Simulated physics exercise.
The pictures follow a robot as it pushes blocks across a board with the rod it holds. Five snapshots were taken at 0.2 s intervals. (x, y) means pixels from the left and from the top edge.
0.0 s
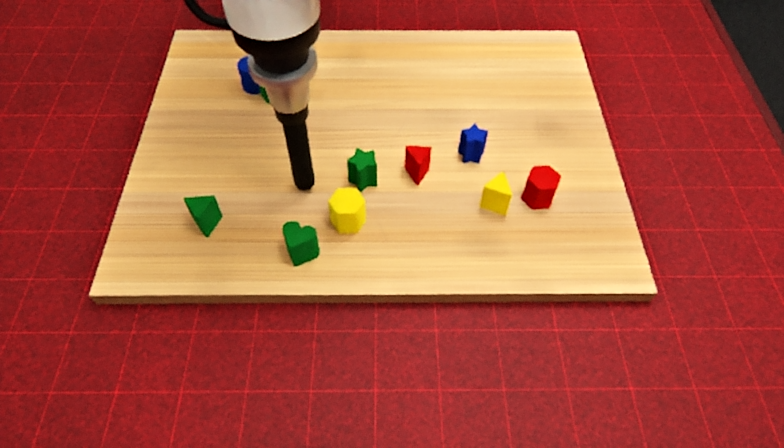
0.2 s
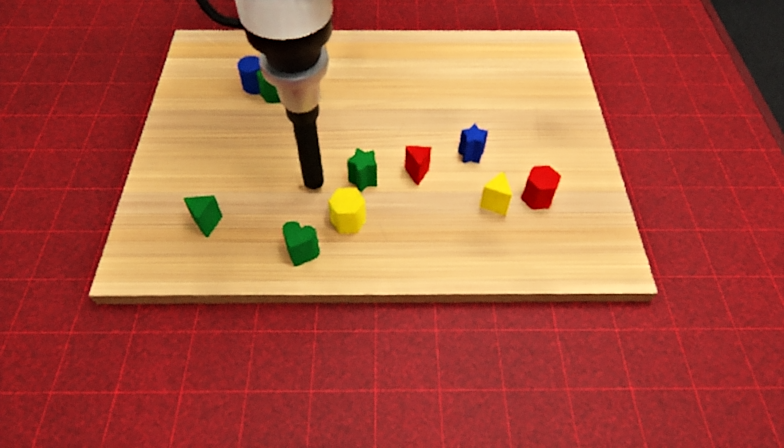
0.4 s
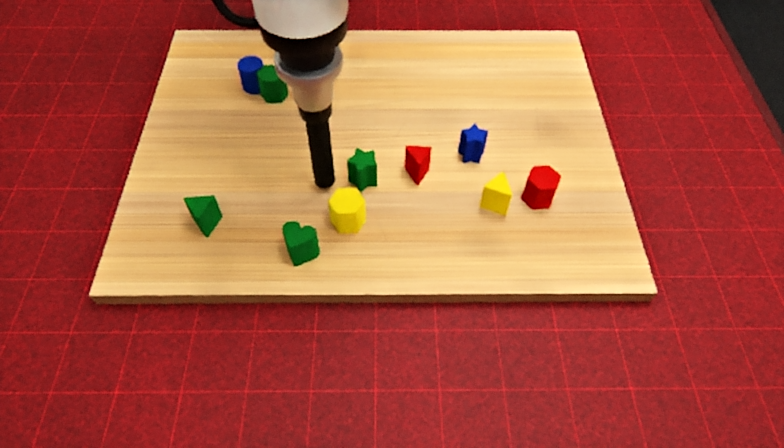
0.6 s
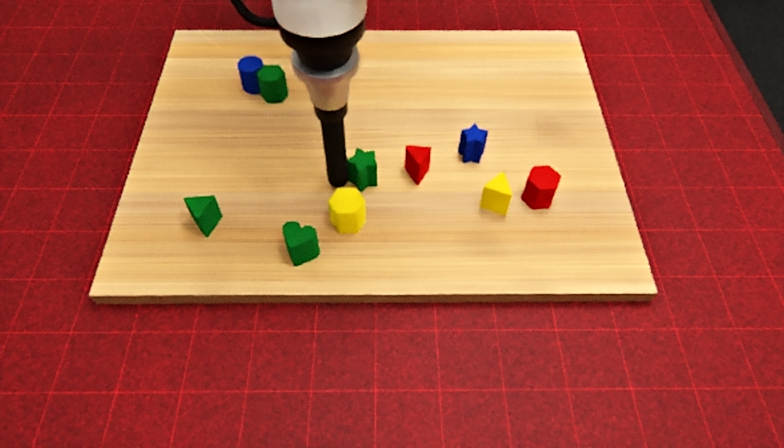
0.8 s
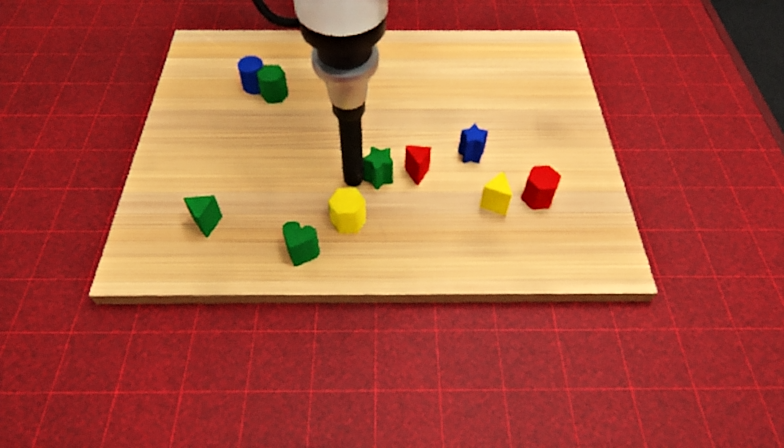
A black rod hanging from a robotic arm moves slowly rightward above a pale wooden board on a red gridded surface, seen from a fixed, raised viewpoint. Green and blue blocks sit at the upper left, a green triangle and heart lower left, a yellow hexagon and green star near the middle, and red, blue and yellow blocks rightward. The rod reaches the green star and pushes it slightly right, toward the red triangle.
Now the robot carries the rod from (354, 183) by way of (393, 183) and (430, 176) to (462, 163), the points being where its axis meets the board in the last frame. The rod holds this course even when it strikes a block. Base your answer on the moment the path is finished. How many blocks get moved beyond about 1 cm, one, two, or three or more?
My forecast: 3 or more.
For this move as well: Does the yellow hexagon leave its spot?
My answer is no.
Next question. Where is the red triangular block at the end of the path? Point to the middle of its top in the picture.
Pixel (476, 111).
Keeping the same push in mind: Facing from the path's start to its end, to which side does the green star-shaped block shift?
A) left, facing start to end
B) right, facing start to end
Correct choice: A.
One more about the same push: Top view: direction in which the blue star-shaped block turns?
Seen from overhead, it turns clockwise.
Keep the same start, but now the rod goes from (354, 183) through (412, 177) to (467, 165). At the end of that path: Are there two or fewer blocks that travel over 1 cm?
Going by the path, no.
On the path given first. One third of the way, rod (393, 178); green star-shaped block (416, 151), turned 25° anticlockwise; red triangular block (437, 146).
Two thirds of the way, rod (432, 171); green star-shaped block (451, 140), turned 50° anticlockwise; red triangular block (467, 130), turned 30° anticlockwise; blue star-shaped block (487, 129), turned 15° clockwise.
At the end, rod (463, 158); yellow hexagon not moved; green star-shaped block (468, 126), turned 105° anticlockwise; red triangular block (476, 111); blue star-shaped block (495, 127), turned 30° clockwise.
